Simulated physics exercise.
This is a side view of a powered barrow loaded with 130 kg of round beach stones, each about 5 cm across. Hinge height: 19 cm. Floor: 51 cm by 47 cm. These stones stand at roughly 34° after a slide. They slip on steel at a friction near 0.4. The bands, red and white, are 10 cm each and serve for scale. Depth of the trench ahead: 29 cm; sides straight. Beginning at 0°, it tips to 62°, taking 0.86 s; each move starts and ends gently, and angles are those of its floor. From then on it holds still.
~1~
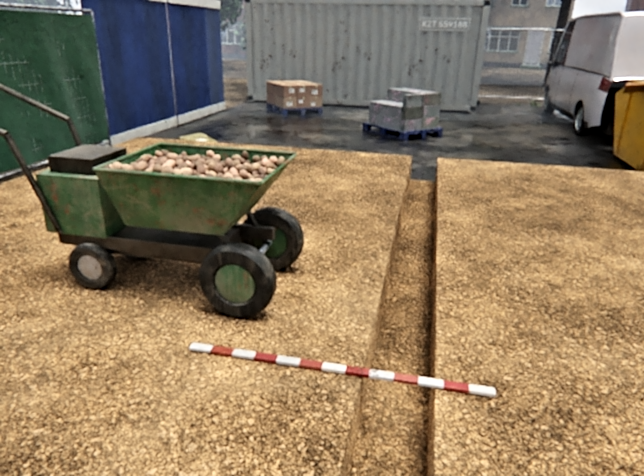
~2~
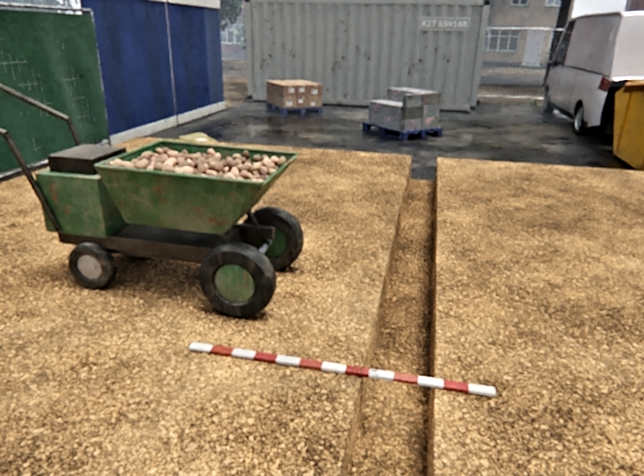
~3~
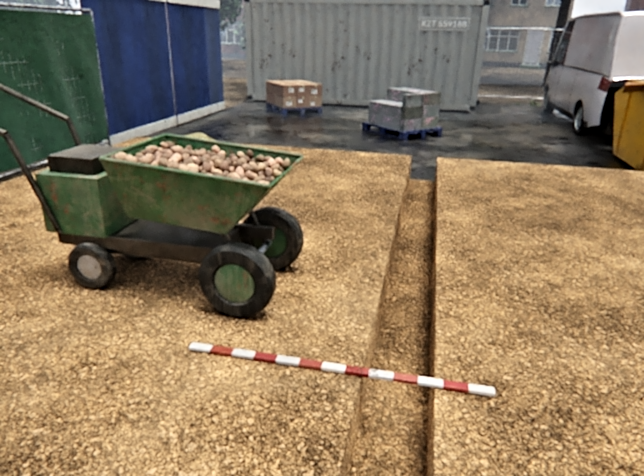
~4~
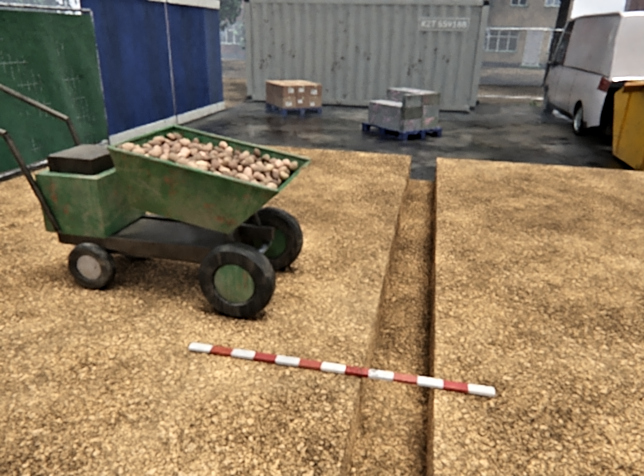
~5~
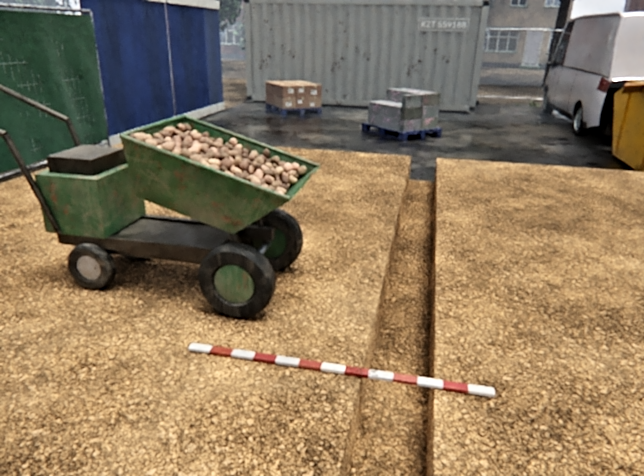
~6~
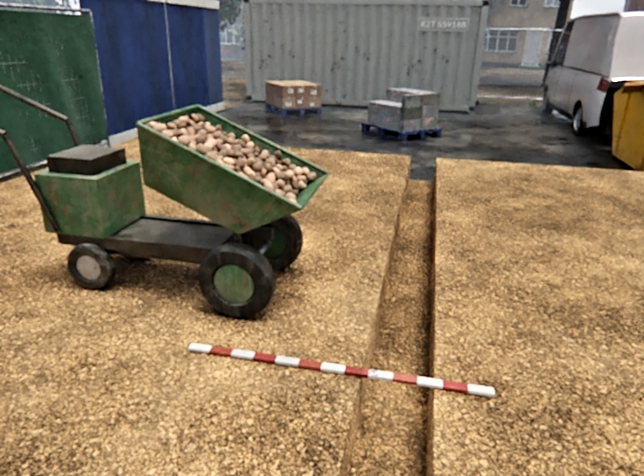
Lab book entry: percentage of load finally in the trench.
Approx. 80 percent.
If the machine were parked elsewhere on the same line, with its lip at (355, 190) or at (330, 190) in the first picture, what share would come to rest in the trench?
Roughly 20 percent for the first, and 40 percent for the second.
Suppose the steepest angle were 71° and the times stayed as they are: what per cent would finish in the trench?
It would be near 90 per cent.
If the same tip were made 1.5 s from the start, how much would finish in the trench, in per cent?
Then roughly 85 percent.
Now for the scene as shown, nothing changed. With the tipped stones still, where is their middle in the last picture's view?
Middle at around (400, 336), I'd say.
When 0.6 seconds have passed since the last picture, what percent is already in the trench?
By that point it's something like 15 in a hundred.
Then, 0.3 s after the last picture the floor is at 52°, 100 % in the tray; the foremost stones are at (333, 224).
Then, 0.6 s after the last picture the floor is at 62°, 76 % in the tray, 9 % short of the trench, 14 % in the trench; the foremost stones are at (415, 292).
Then, 0.9 s after the last picture the floor is at 62°, 35 % in the tray, 7 % short of the trench, 51 % in the trench, 6 % past the trench; the foremost stones are at (536, 334).
Then, 2.9 s after the last picture the floor is at 62°, 1 % in the tray, 12 % short of the trench, 80 % in the trench, 7 % past the trench; the foremost stones are past the picture's edge.
